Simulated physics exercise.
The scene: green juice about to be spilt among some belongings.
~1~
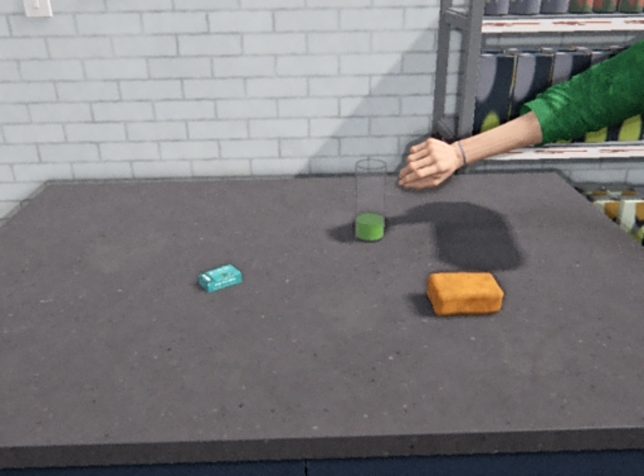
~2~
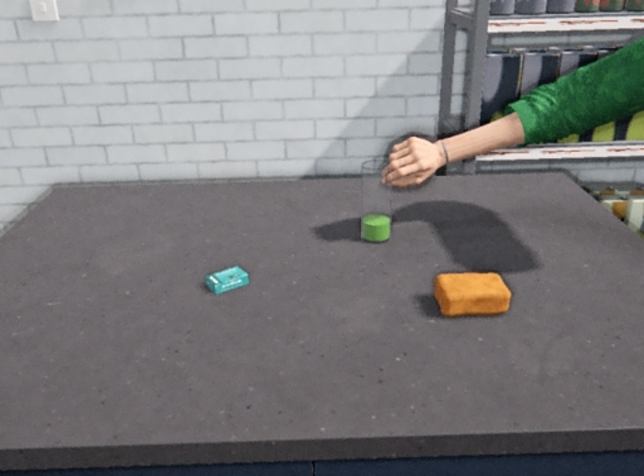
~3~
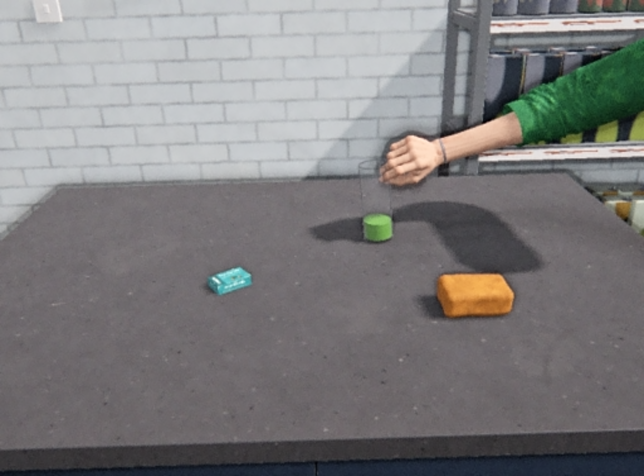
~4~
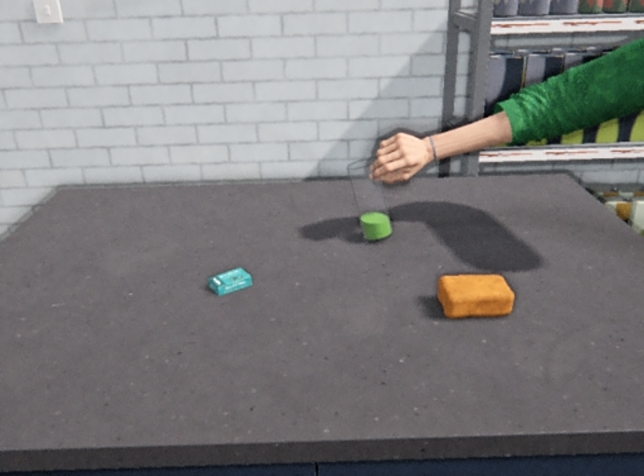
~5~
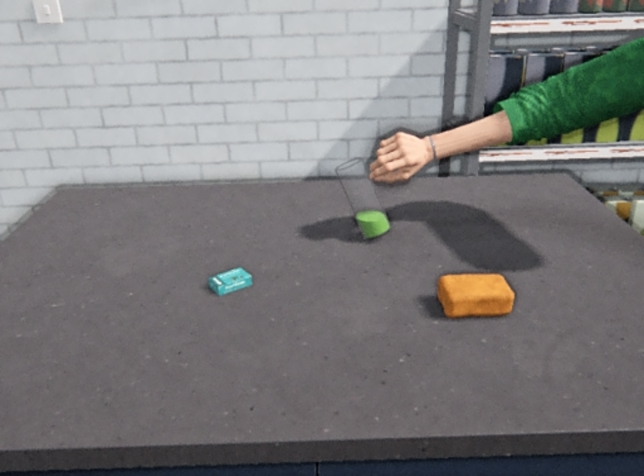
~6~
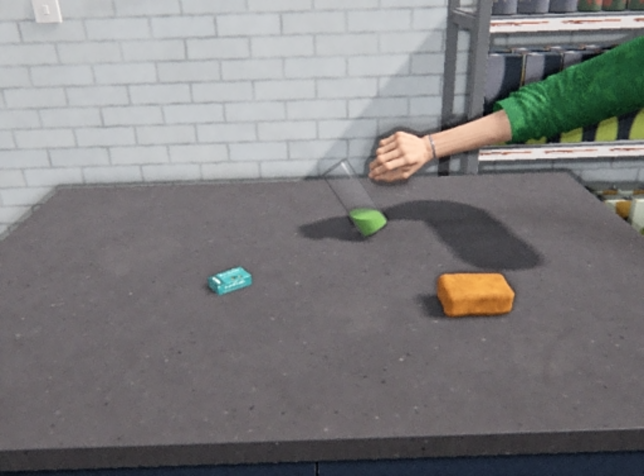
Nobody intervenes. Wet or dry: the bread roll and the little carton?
The bread roll is missed by the spill, and as for the little carton, it is missed by the spill.
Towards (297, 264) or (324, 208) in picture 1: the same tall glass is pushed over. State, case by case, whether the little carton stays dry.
For the first try it becomes wetted; for the other it is missed.
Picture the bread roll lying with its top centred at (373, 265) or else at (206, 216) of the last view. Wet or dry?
First placement: It misses the spill; second placement: It meets the spill.
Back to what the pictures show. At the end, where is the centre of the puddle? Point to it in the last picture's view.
Near (214, 217).
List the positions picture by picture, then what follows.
It stands upright; tall glass (370, 200) about a quarter full; bread roll (466, 281); little carton (219, 274), in the first picture.
The hand pushes it; tall glass about a quarter full, surface at (376, 220), in the second picture.
The hand pushes it; tall glass (376, 200) about a quarter full; little carton (229, 276), in the third picture.
The hand pushes it; tall glass about a quarter full, surface at (375, 219); bread roll (476, 283), in the fourth picture.
It is falling; tall glass (363, 198) tipped 25°, in the fifth picture.
It is falling; tall glass (355, 197) tipped 35°; bread roll (476, 282); little carton (229, 276), in the sixth picture.
Soon after, the puddle covers about as much as a plate; the bread roll is dry; the little carton is dry.
In the end, the puddle covers about as much as a plate; the bread roll is dry; the little carton is dry.
